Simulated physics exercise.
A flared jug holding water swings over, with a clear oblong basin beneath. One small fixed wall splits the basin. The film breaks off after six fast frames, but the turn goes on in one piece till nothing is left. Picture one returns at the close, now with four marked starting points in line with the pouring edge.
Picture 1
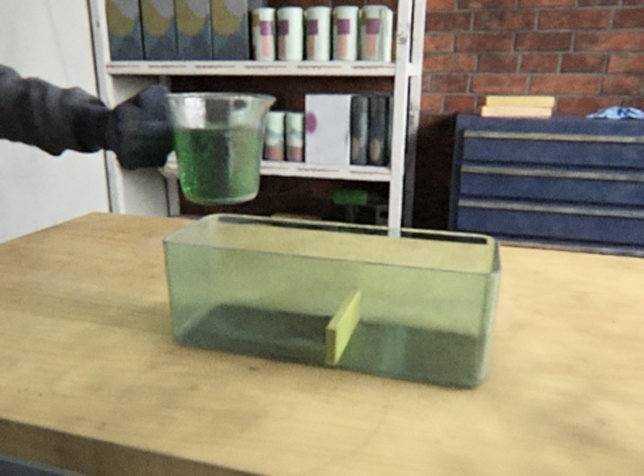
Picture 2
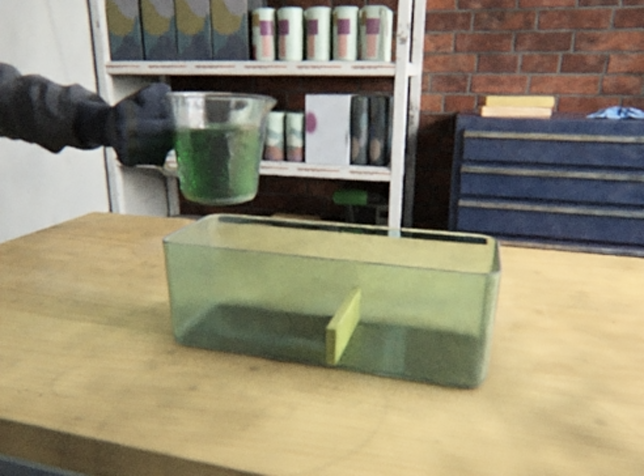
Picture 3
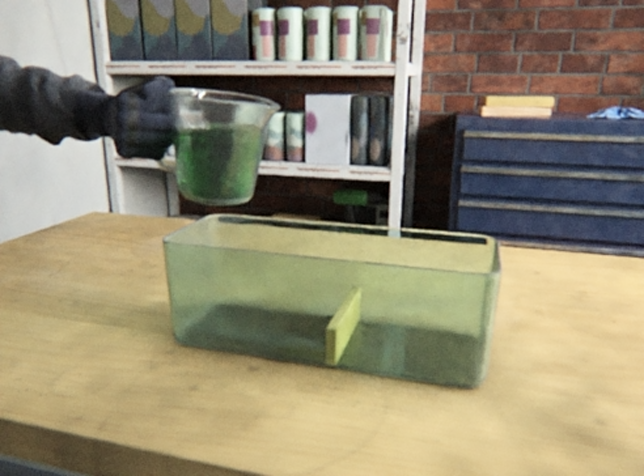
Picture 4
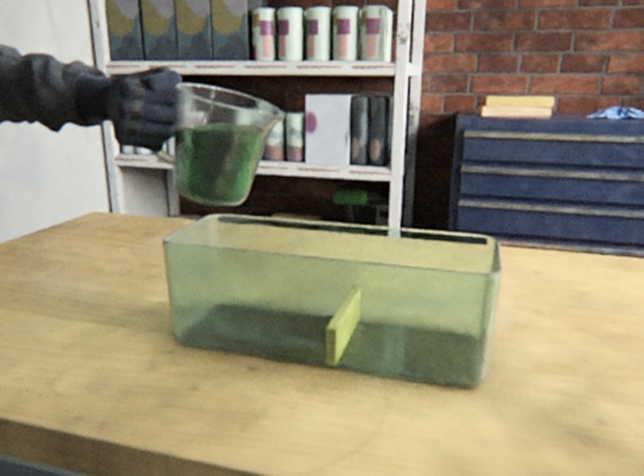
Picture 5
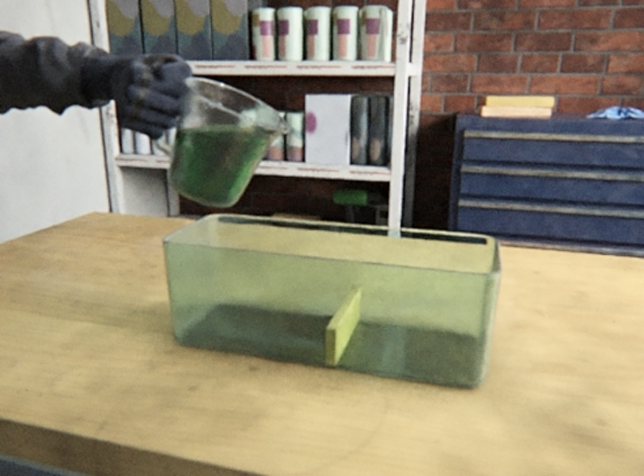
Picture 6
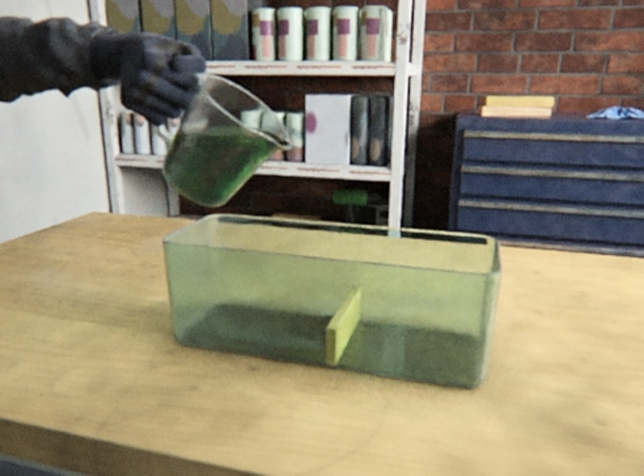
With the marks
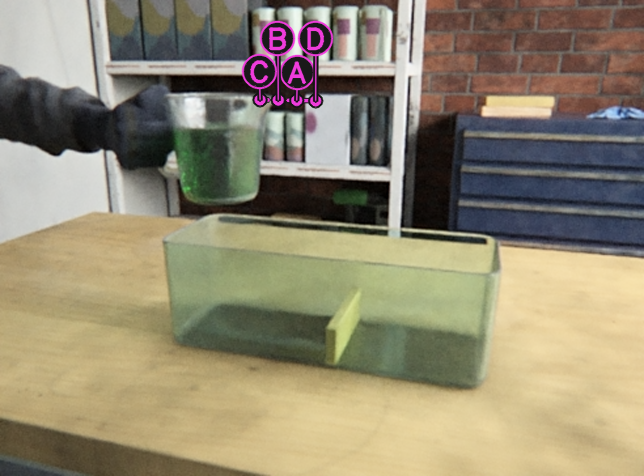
A gloved hand holding a flared jug of green liquid above a clear oblong basin, gradually tilting it to the right.
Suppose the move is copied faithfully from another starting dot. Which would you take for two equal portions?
Dot A.
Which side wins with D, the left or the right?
The right one.
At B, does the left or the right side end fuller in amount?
The left one.
In magenta, A at (296, 100); B at (278, 100); C at (260, 99); D at (315, 100).
With A, about 49 % ends left of the wall and 51 % right of it.
With B, about 89 % ends left of the wall and 10 % right of it.
With C, about 93 % ends left of the wall and 5 % right of it.
With D, about 20 % ends left of the wall and 80 % right of it.
